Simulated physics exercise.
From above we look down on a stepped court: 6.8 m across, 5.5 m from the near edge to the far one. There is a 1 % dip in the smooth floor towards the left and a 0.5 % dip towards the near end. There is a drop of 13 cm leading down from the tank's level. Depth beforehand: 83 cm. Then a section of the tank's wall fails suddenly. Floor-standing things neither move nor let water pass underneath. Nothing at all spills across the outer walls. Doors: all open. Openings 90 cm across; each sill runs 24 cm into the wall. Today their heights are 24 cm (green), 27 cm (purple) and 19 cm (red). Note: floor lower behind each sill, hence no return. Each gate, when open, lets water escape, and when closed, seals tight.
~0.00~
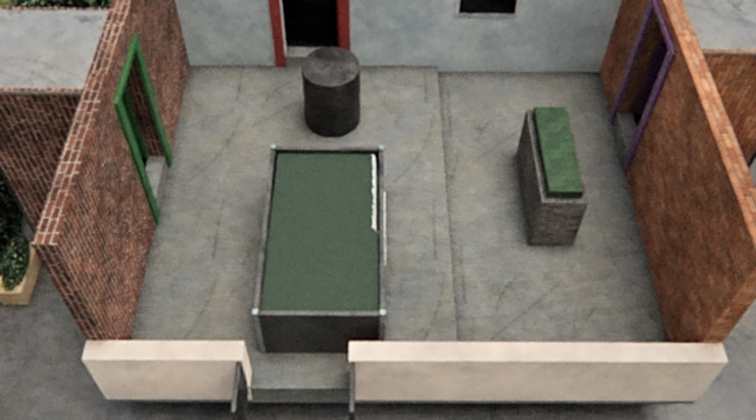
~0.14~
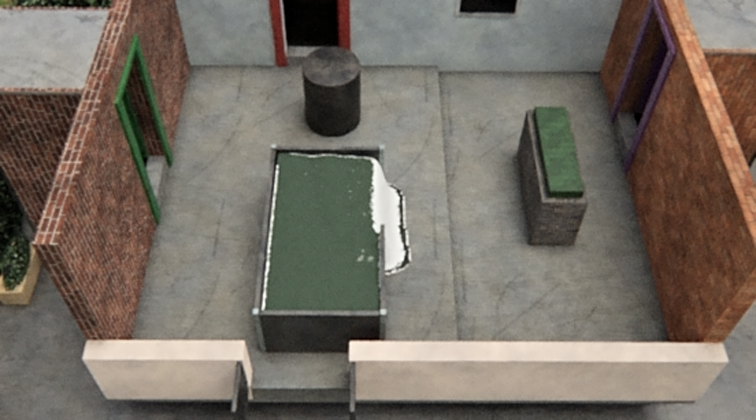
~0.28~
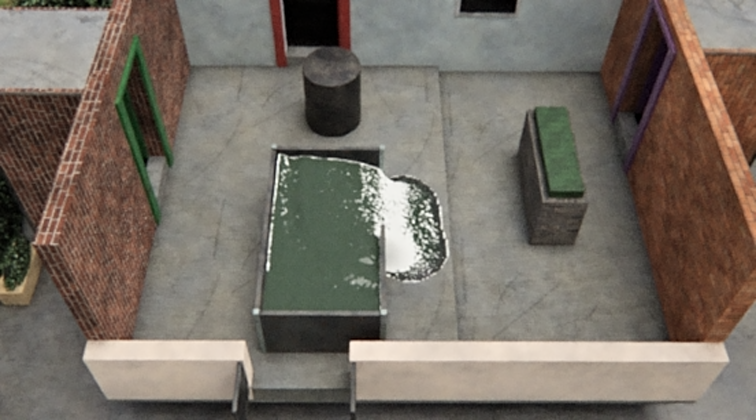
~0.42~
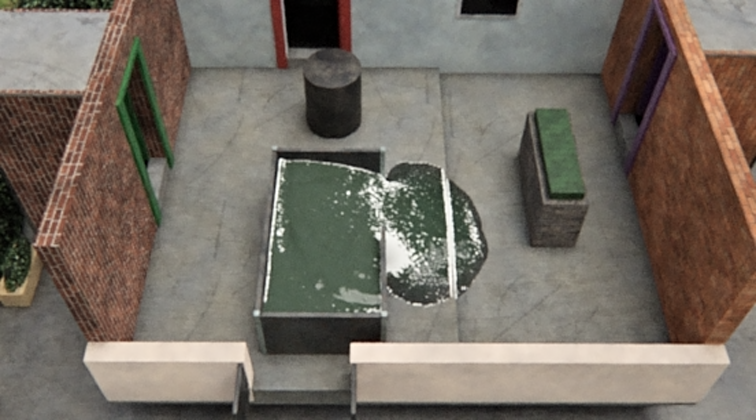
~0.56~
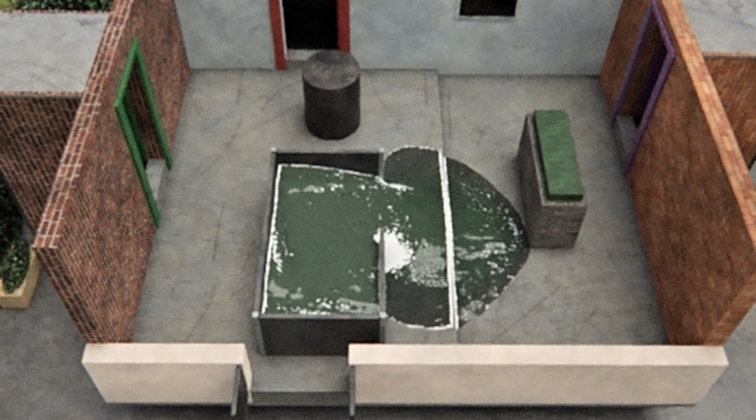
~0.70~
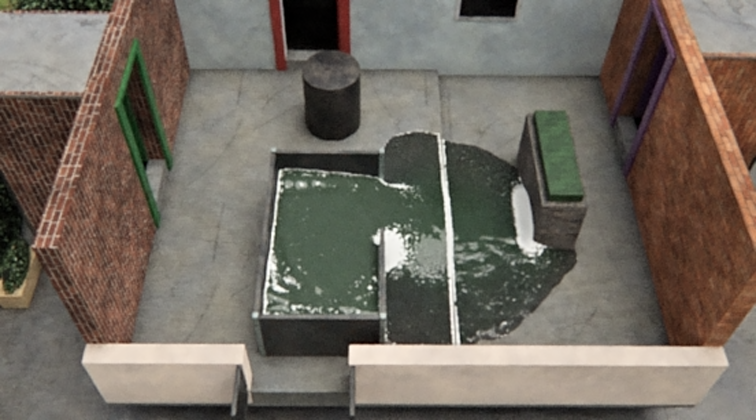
Water pours from the right side of a tank and spreads across the grey floor, reaching a block.
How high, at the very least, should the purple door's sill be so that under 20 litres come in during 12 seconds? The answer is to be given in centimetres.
It should be at least 14 cm or so.
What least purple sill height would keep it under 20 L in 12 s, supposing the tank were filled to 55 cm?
Roughly 7.0 cm high.
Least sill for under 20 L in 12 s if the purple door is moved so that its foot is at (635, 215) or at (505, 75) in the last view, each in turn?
18 and 25 cm.
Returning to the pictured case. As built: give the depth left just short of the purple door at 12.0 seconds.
Lab note: Depth approx. 12.0 cm.
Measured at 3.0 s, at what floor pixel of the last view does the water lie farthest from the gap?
Near pixel (593, 79).
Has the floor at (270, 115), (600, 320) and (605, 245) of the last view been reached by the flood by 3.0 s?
Taking the spots one by one: Untouched, swamped, swamped.
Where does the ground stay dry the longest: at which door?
Answer: The green door.
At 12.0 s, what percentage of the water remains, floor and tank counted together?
I'd say near 98 per cent is still there.
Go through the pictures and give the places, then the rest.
In the first picture, still water, 83 cm deep, in the tank at (324, 228); the purple door at (637, 98) is dry.
In the second picture, the front is at (404, 259), 0.3 m from the gap at (379, 213); 0.3 m2 of floor is wet, 83 cm left at the back.
In the third picture, water pours out at (380, 216) and has run 0.8 m, to (440, 256); about 14 cm deep outside, 81 cm at the back.
In the fourth picture, the front is at (482, 252), 1.4 m from the gap at (380, 219); 2.5 m2 of floor is wet, 73 cm left at the back.
In the fifth picture, water pours out at (379, 220) and has run 2.0 m, to (524, 250); about 7 cm deep outside, 71 cm at the back.
In the sixth picture, water pours out at (379, 221) and has run 2.6 m, to (569, 258); about 6 cm deep outside, 70 cm at the back; 1.7 m in a straight line remain to the purple door at (637, 102).
After 1.4 s water covers 35 % of the floor, deepest (48 cm) near (516, 226); it has not reached the purple door.
After 3.0 s water covers 50 % of the floor, deepest (29 cm) near (563, 352); 5 cm at the purple door, 0 litres in over its 27 cm sill.
After 12.0 s water covers 85 % of the floor, deepest (20 cm) near (464, 365); 12 cm at the purple door, 0 litres in over its 27 cm sill.
At the purple door as built, the water arrived by 2.7 s and peaked near 19 cm at 5.6 s.
With a sill of 11.5 cm, 49 litres would have come in within the 12 s; with 16 cm, 10 litres. So under 20 litres takes about 14 cm.
